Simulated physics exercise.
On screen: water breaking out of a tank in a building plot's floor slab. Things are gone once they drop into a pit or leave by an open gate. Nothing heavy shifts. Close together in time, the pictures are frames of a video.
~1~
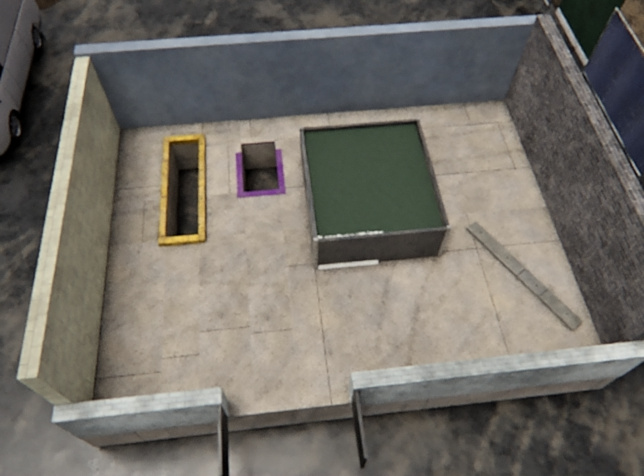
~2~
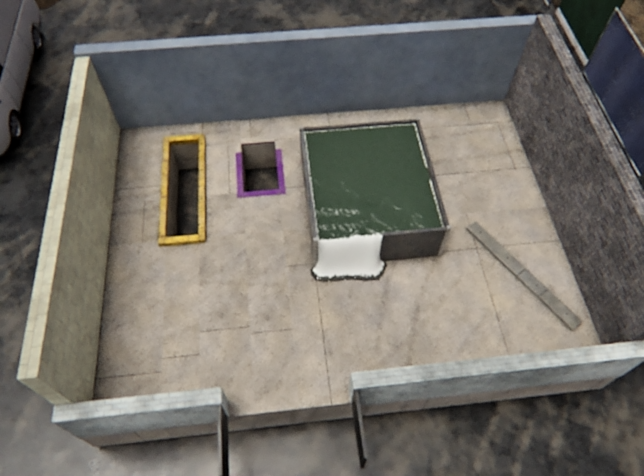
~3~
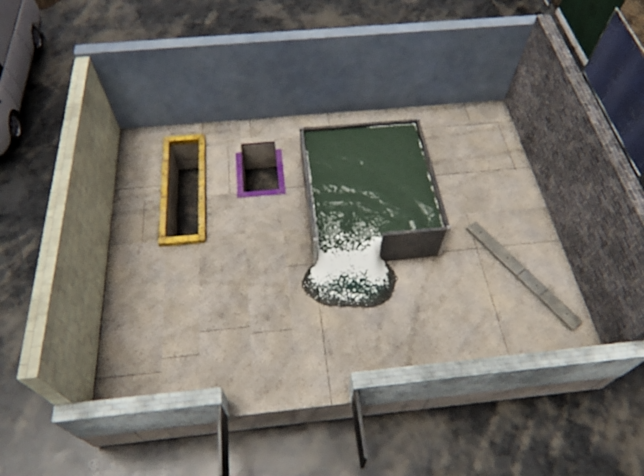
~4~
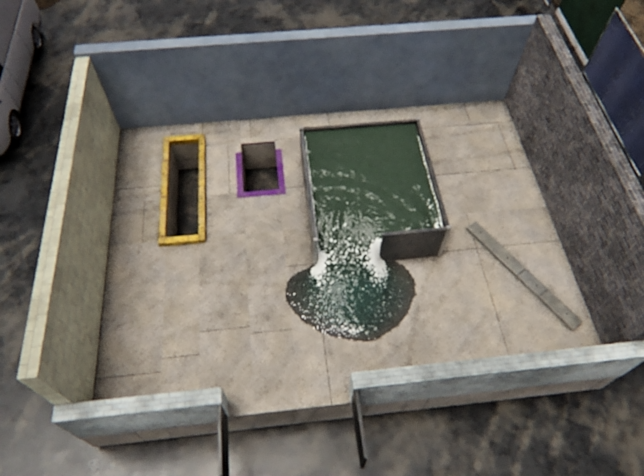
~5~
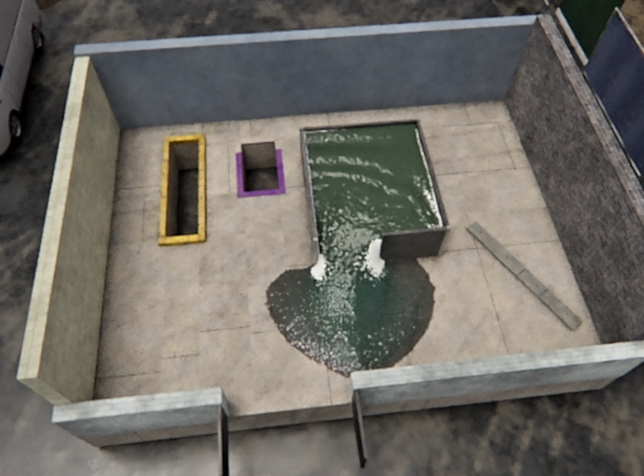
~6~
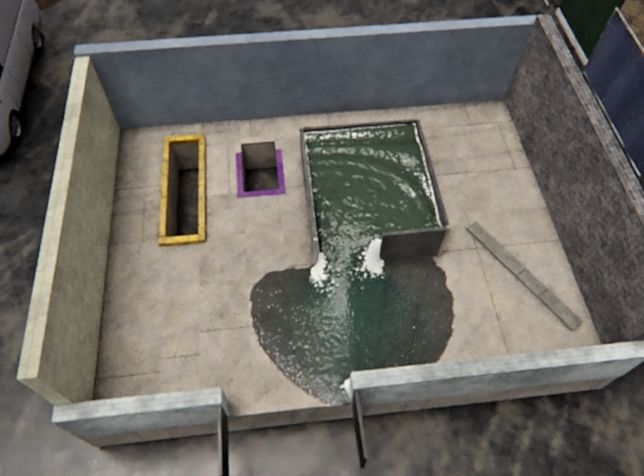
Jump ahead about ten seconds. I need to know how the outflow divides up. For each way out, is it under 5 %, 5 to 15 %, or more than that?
My prediction: The gate will receive a cut exceeding fifteen per cent, the purple pit will receive a cut falling short of five per cent, the yellow pit will receive a cut falling short of five per cent.
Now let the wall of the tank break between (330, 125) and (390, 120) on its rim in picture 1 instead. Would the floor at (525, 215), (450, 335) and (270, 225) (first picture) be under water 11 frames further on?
In the order asked: Out of reach, out of reach, out of reach.
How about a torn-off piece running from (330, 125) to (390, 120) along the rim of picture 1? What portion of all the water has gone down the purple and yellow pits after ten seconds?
Shares: Purple at 15 percent, yellow at 6 percent.
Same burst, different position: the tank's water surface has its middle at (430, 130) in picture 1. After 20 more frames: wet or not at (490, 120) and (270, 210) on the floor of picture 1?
So, first one left untouched, second one left untouched.
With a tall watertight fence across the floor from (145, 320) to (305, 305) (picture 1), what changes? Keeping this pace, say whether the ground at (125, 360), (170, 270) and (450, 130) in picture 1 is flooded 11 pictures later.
Point by point: First spared, next swamped, last spared.
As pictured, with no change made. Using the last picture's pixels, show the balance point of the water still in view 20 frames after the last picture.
Roughly (377, 254) in the last picture.
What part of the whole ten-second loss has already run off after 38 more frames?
About 75 per cent.
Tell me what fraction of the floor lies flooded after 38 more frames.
I'd put it at roughly 75 per cent.
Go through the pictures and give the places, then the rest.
The first picture shows still water in the tank at (370, 178).
In the second picture, the front is at (381, 270), out from the gap at (348, 253).
In the third picture, the front is at (383, 297), out from the gap at (348, 254).
In the fourth picture, water pours out at (348, 255) and has run to (375, 334).
In the fifth picture, water pours out at (348, 255) and has run to a hidden place.
In the sixth picture, water pours out at (348, 255) and has run to a hidden place.
A moment on, water covers 20 % of the floor; the gate 4 %, the purple pit 0 %, the yellow pit 0 %.
Next, water covers 30 % of the floor; the gate 11 %, the purple pit 0 %, the yellow pit 0 %.
Then, water covers 40 % of the floor; the gate 22 %, the purple pit 0 %, the yellow pit 0 %.
Later, water covers 75 % of the floor; the gate 34 %, the purple pit 0 %, the yellow pit 0 %.
In the end, water covers 90 % of the floor; the gate 43 %, the purple pit 0 %, the yellow pit 0 %.
